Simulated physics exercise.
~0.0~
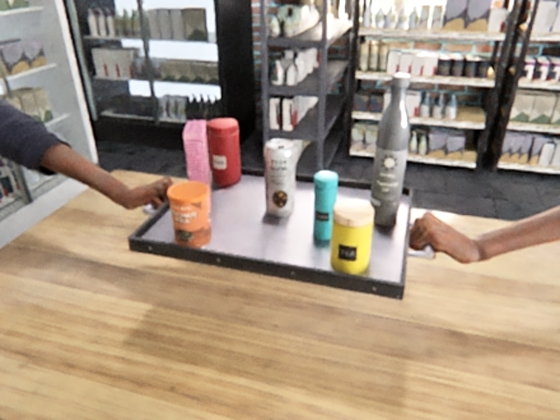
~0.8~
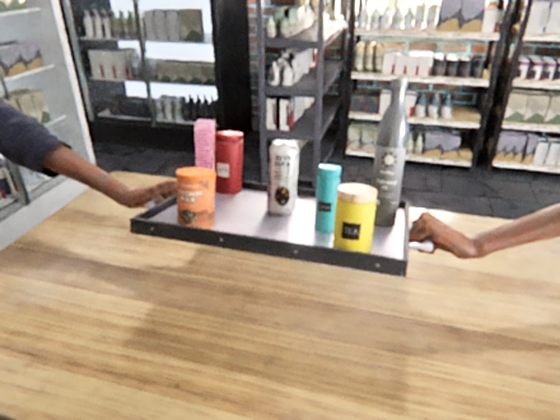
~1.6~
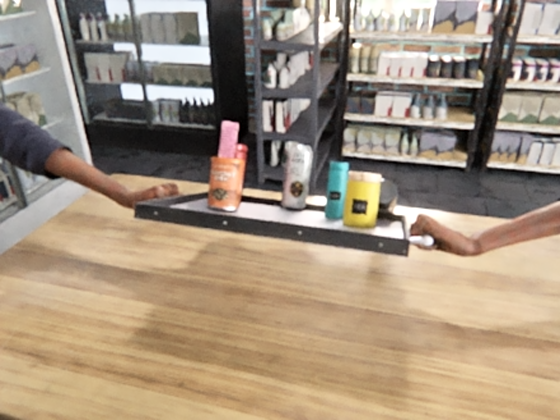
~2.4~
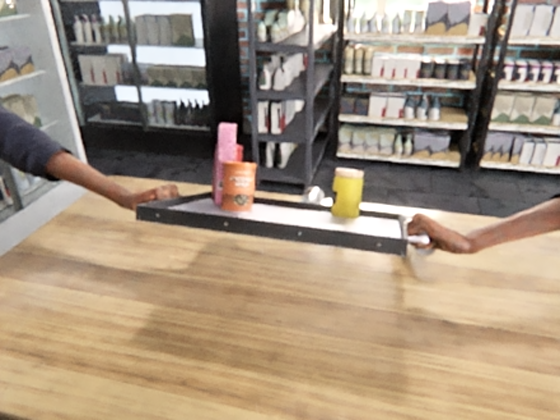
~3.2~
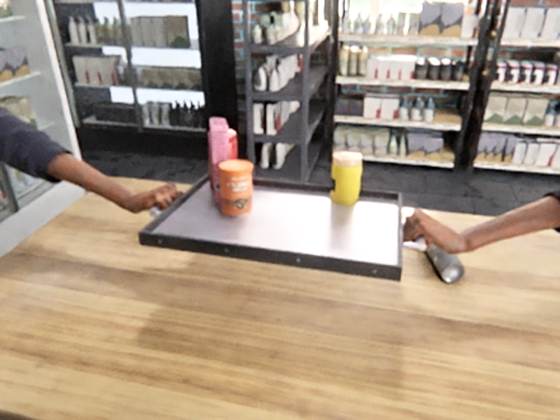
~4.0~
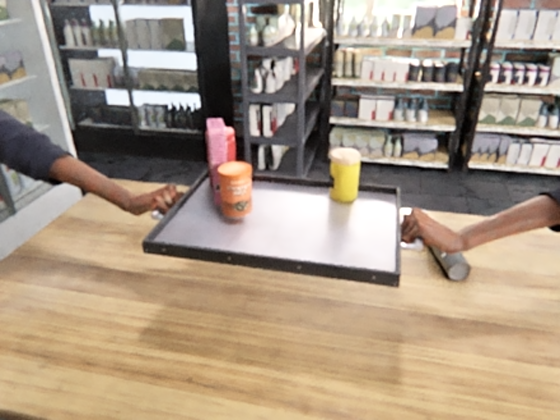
In a shop lined with stocked shelves, seen from across a pale wooden table, two hands hold a dark-rimmed tray by its ends. On it stand an orange tin, a pink packet and a red jar at left, a white can in the middle, and a turquoise shaker, yellow jar and tall grey bottle at right. The hands tip the far edge down, and the grey bottle topples off, followed by the white can and turquoise shaker. The tray then tilts back towards level. The orange tin, pink packet and yellow jar remain upright, while the bottle lies beyond the right hand.
